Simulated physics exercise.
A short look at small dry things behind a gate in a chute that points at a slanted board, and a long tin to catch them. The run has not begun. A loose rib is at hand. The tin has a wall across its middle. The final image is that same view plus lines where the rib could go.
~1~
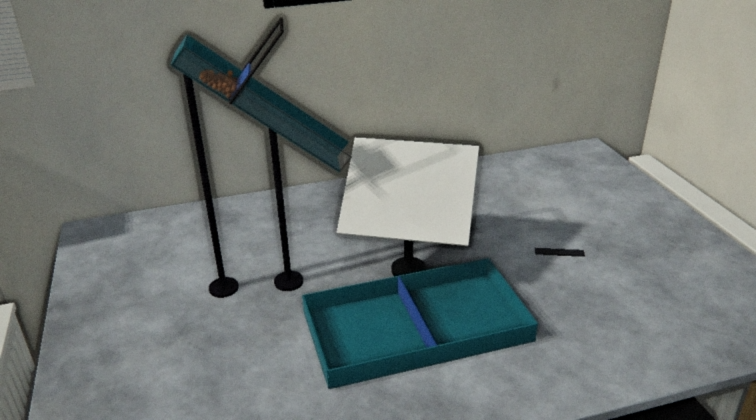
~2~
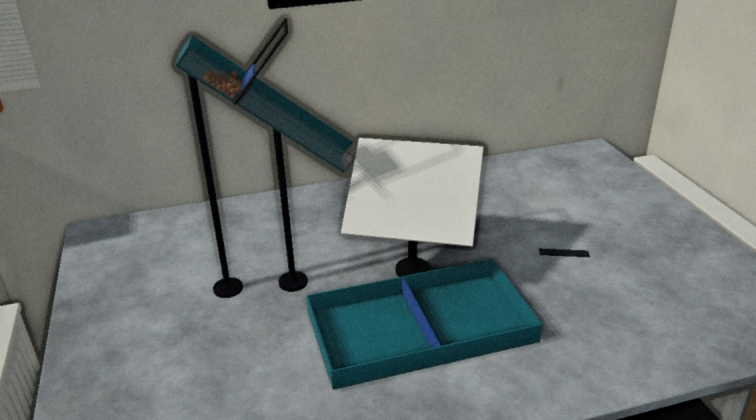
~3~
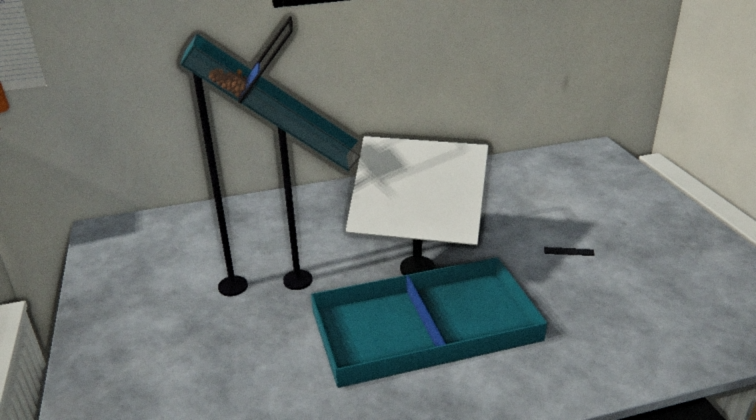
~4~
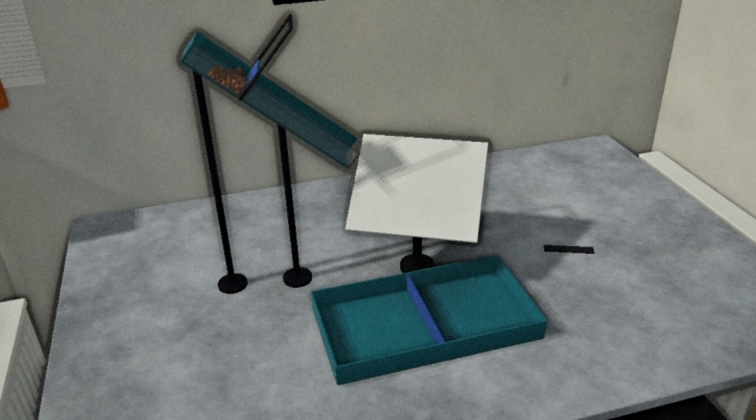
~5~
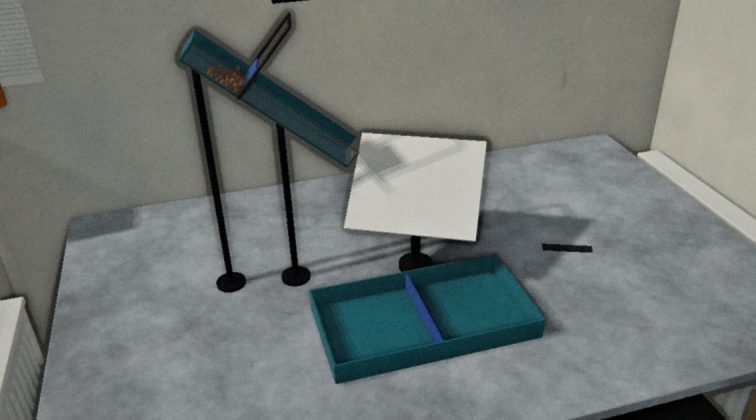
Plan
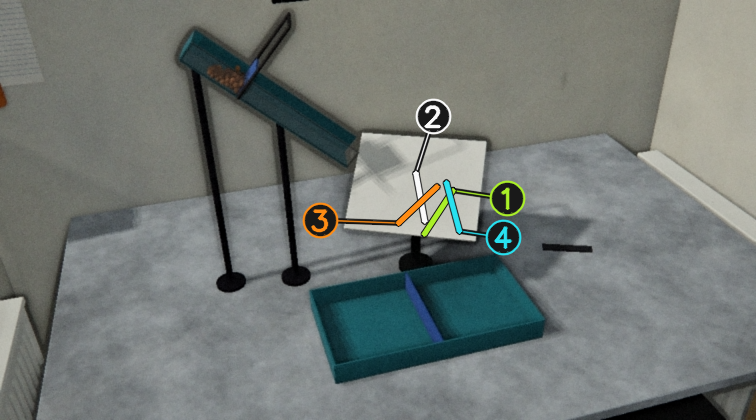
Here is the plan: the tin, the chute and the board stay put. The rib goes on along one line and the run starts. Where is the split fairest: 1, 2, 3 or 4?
Line 2.
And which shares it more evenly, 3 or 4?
4 it is.
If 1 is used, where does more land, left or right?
More lands on the left.
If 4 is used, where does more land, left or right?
Right.
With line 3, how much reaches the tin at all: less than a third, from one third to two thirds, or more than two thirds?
It is more than two thirds.
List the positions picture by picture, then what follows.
Load behind the gate near (224, 81), cereal balls; lip of the chute near (338, 164), sloping fairly steeply, in the first picture.
Middle of the board near (413, 189), tilted fairly steeply; middle of its low edge near (406, 239); of its high edge near (420, 142), in the second picture.
Front corners of the tin near (337, 369) and (546, 323); front end of its middle wall near (445, 345); gate still shut near (256, 72), in the third picture.
Middle of the load near (233, 77); lip near (347, 161), in the fourth picture.
Middle of the load near (232, 76); lip near (346, 159), in the fifth picture.
On the marked copy, line 1 from (452, 190) to (424, 234); line 2 from (415, 173) to (424, 221); line 3 from (437, 186) to (398, 223); line 4 from (446, 182) to (459, 231).
Choosing 1, of what is caught, close to two thirds in the left half, close to a third in the right.
Choosing 2, of what is caught, close to half in the left half, close to half in the right.
Choosing 3, of what is caught, all but a few in the left half, a small share in the right.
Choosing 4, of what is caught, close to a quarter in the left half, the bulk in the right.
